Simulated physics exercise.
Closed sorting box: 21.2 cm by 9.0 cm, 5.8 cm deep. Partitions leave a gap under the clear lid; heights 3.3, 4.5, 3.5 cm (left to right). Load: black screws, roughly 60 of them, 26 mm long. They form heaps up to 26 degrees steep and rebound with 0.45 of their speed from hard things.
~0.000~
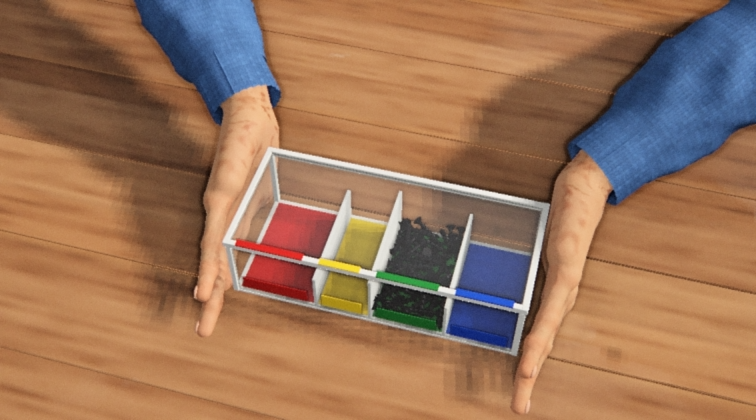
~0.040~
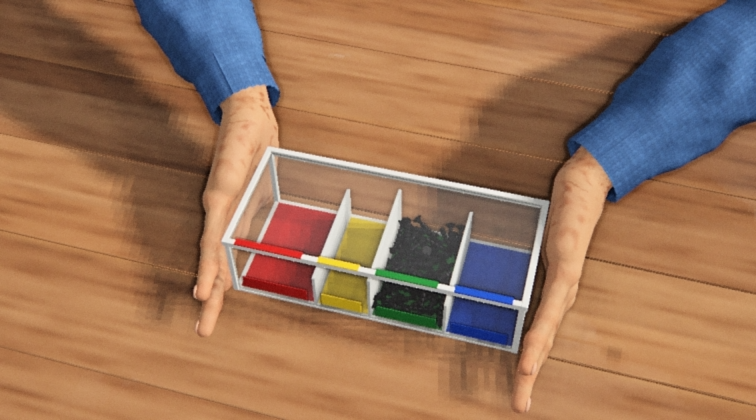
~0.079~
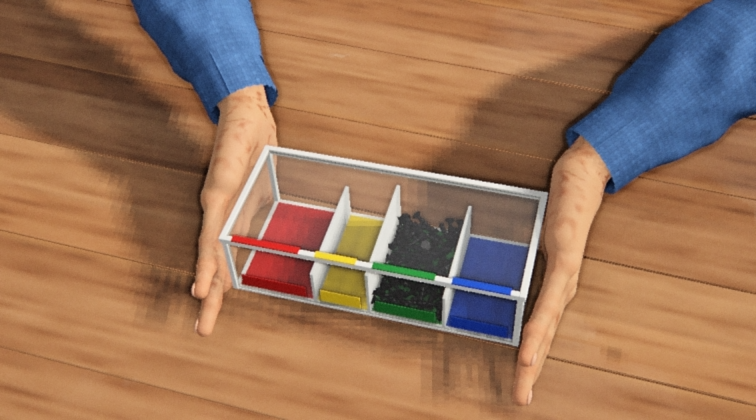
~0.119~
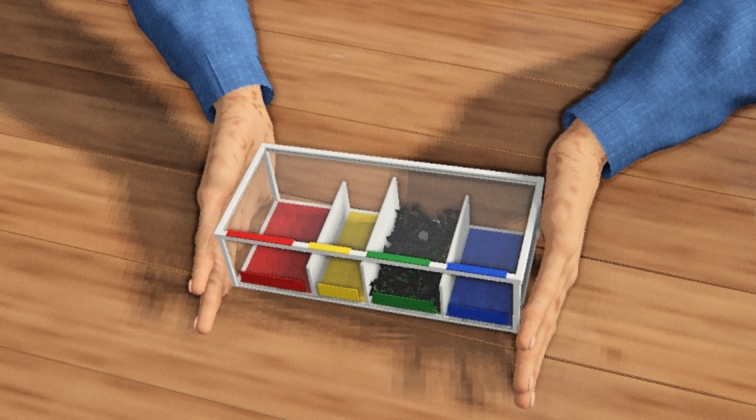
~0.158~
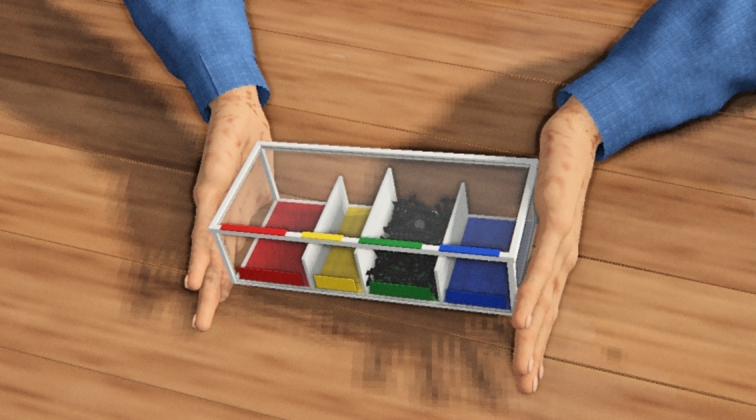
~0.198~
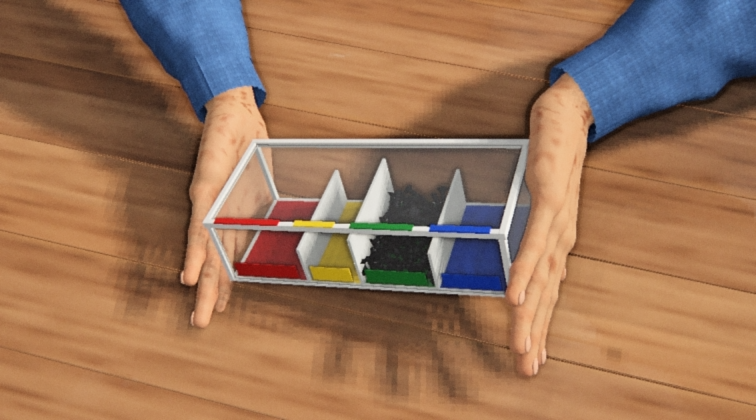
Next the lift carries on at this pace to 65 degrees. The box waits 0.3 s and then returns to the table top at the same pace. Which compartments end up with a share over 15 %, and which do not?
Red compartment not over, blue compartment not over, green compartment over, yellow compartment not over.
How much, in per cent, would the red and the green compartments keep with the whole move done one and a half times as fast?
The red compartment would end with 0 per cent and the green one with 100 per cent.
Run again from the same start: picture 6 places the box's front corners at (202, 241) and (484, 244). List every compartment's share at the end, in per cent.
Red 0 %, blue 0 %, green 100 %, yellow 0 %.
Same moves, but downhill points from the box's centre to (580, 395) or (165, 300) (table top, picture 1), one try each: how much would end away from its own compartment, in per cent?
The share comes to roughly 5 in a hundred, then roughly 0 in a hundred.
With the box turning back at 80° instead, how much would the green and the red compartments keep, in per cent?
Green: 90; red: 10 (per cent).
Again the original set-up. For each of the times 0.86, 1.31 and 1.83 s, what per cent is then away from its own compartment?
In order: 0, then 0, then 0.
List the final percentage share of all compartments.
Final shares in percent: Red 0, blue 0, green 100, yellow 0.
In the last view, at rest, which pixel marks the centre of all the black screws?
Once everything settles, the centre is around (409, 262).
After 0.86 s, tilt 65 degrees; green 100 %.
Then, at 1.31 s, tilt 35 degrees; green 100 %.
Then, at 1.83 s, tilt 0 degrees; green 100 %.
In the end, at 2.1 s, red 0 %, blue 0 %, green 100 %, yellow 0 %.
